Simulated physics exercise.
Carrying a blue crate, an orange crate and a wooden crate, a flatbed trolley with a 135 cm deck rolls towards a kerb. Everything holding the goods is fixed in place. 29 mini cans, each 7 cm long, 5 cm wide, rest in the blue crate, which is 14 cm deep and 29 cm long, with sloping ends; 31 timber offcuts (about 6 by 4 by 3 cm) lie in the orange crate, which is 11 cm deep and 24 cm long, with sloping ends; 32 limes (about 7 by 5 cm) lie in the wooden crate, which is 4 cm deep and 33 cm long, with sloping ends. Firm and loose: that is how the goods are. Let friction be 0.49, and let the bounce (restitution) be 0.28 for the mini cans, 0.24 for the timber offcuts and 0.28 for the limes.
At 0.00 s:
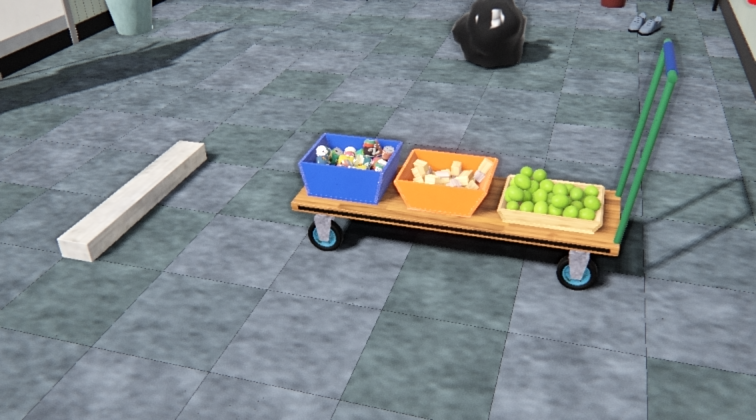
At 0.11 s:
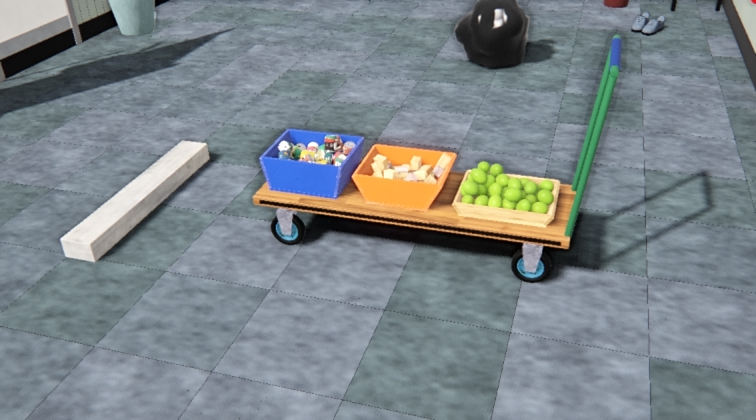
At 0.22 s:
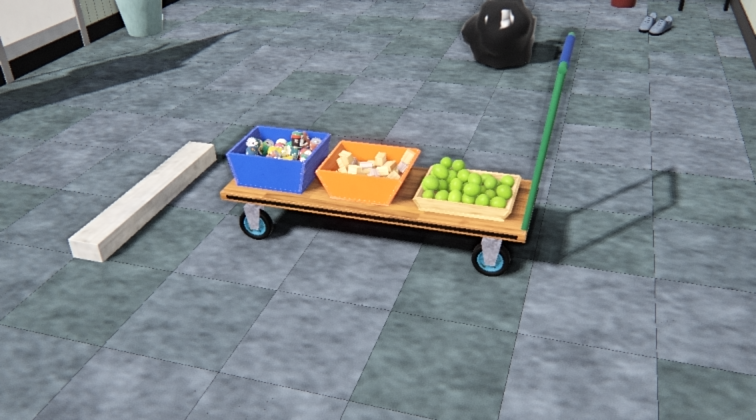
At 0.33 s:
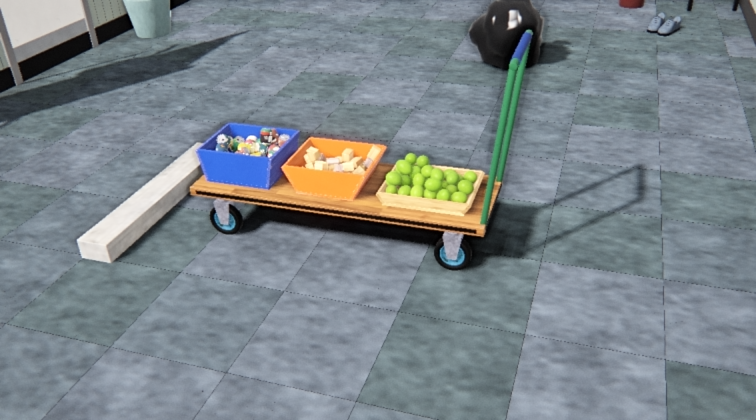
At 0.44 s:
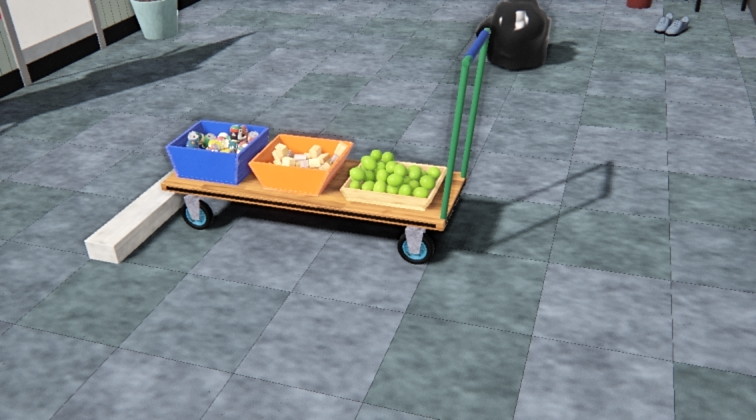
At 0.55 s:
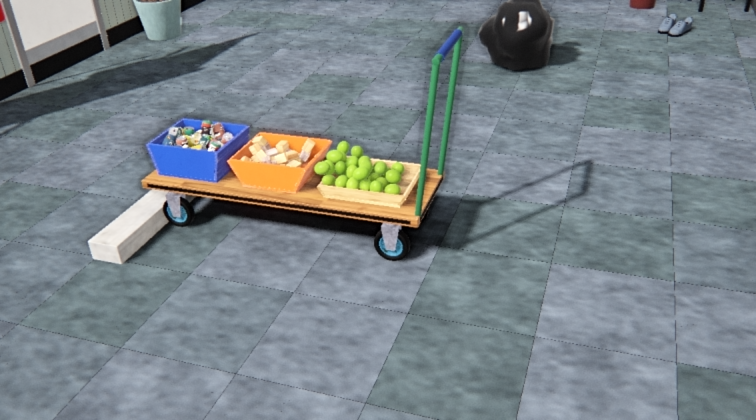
To begin with, a flatbed trolley with a green handle stands on a tiled floor, carrying a blue crate, an orange crate and a wooden crate of green balls, right of a pale beam. It rolls steadily left, closing the gap, until its front end overlaps the beam, the goods still in their crates.
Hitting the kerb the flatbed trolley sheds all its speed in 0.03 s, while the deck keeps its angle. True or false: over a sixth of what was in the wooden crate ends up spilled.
True.
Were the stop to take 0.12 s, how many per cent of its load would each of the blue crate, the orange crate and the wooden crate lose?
That way you'd get blue crate at 0, orange crate at 0, and wooden crate at 20 percent.
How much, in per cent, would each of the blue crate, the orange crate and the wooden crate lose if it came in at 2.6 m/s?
Then the blue crate sheds 10 per cent of its load, the orange crate 10 per cent, and the wooden crate 40 per cent.
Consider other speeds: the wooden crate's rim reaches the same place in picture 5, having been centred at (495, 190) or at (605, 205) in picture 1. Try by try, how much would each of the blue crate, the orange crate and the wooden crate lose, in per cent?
Per cent lost, first try then second - blue crate: 0, 10; orange crate: 0, 0; wooden crate: 10, 30.
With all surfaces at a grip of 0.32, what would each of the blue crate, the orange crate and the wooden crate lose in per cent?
Blue crate 0%, orange crate 0%, wooden crate 30%.
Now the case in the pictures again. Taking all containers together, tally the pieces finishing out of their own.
About 8 in total.
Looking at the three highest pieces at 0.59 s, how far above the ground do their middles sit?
Close to 44 cm, on average.
After 0.59 s, 0 of 29 out of the blue crate, 0 of 31 out of the orange crate and 4 of 32 out of the wooden crate.
After 0.71 s, 0 of 29 out of the blue crate, 0 of 31 out of the orange crate and 6 of 32 out of the wooden crate.
After 0.94 s, 0 of 29 out of the blue crate, 1 of 31 out of the orange crate and 8 of 32 out of the wooden crate.
Outcome (at 1.45 s), 0 of 29 out of the blue crate, 1 of 31 out of the orange crate and 8 of 32 out of the wooden crate. Asked share, 8 of 32, 25 per cent.
